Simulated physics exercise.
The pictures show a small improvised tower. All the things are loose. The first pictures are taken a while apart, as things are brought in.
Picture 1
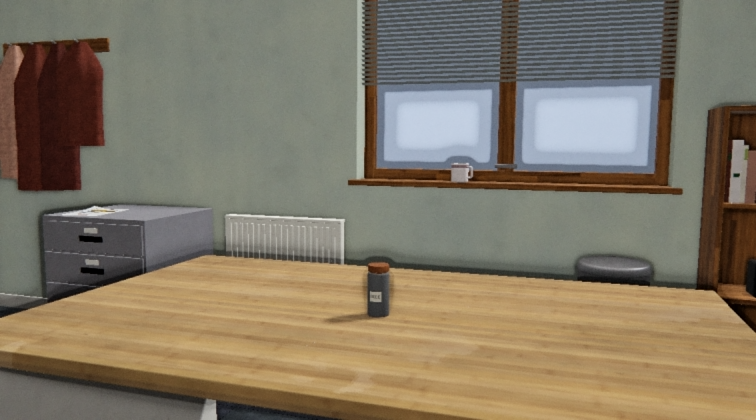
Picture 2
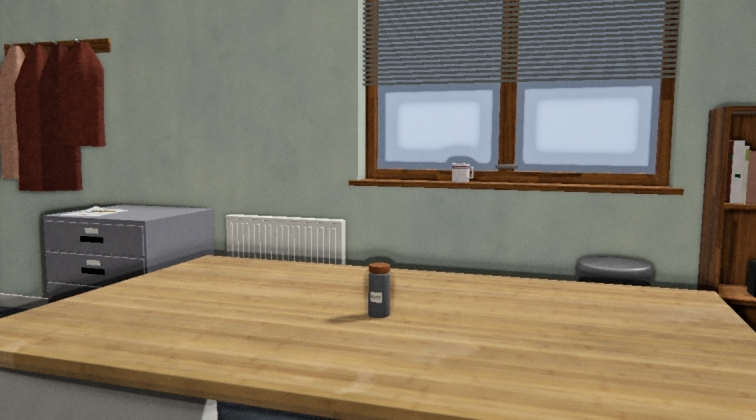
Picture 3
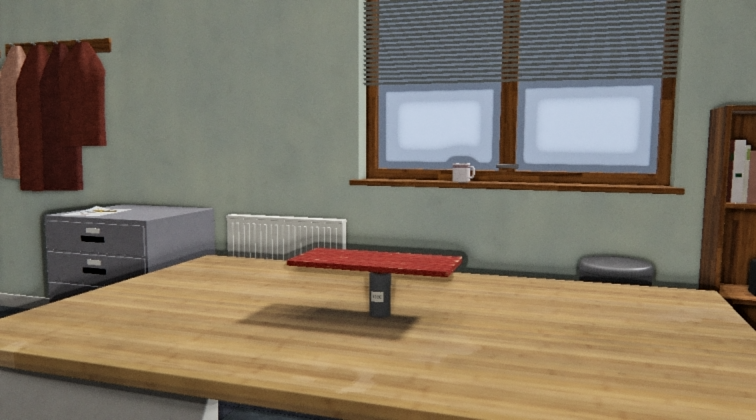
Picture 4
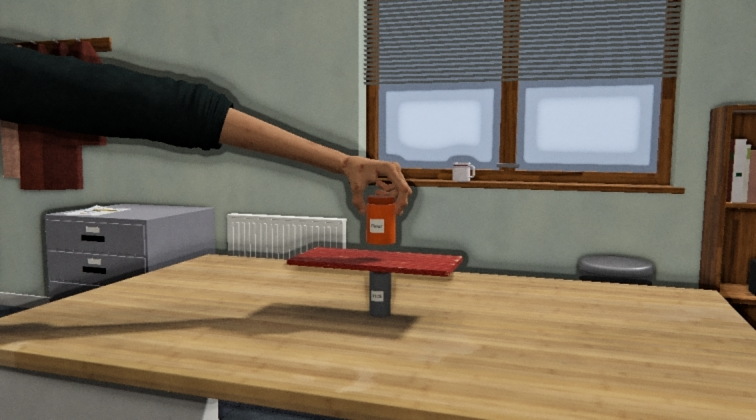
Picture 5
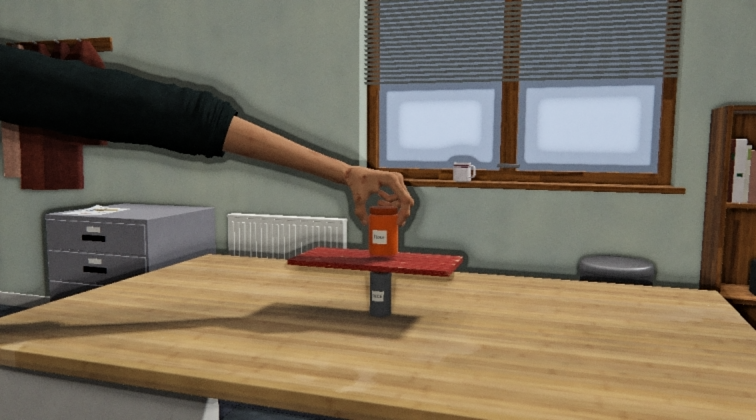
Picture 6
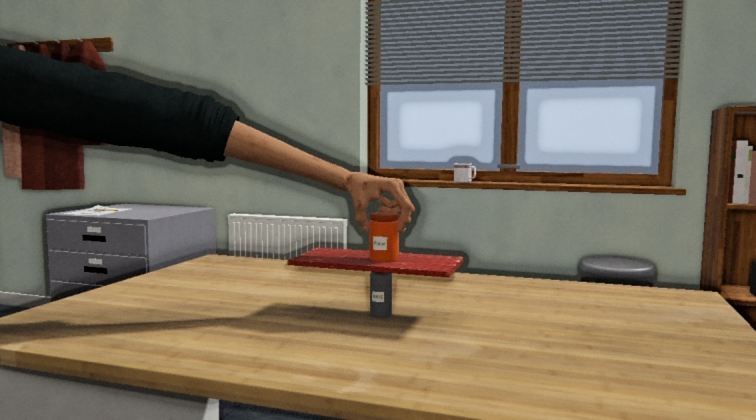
On a wooden table, a hand lowers an orange jar onto a red board atop a grey shaker.
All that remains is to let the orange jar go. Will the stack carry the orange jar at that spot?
As it turns out, it holds.
Then, 0.40 s past the last view, nothing moves.
Then, 1.10 s past the last view, orange jar resting near (384, 237).
Then, 2.30 s past the last view, things are still on the move.
Finally, all 3 still in place. Final places as the last picture's camera would see them, orange jar near (384, 237). The stack stays up.
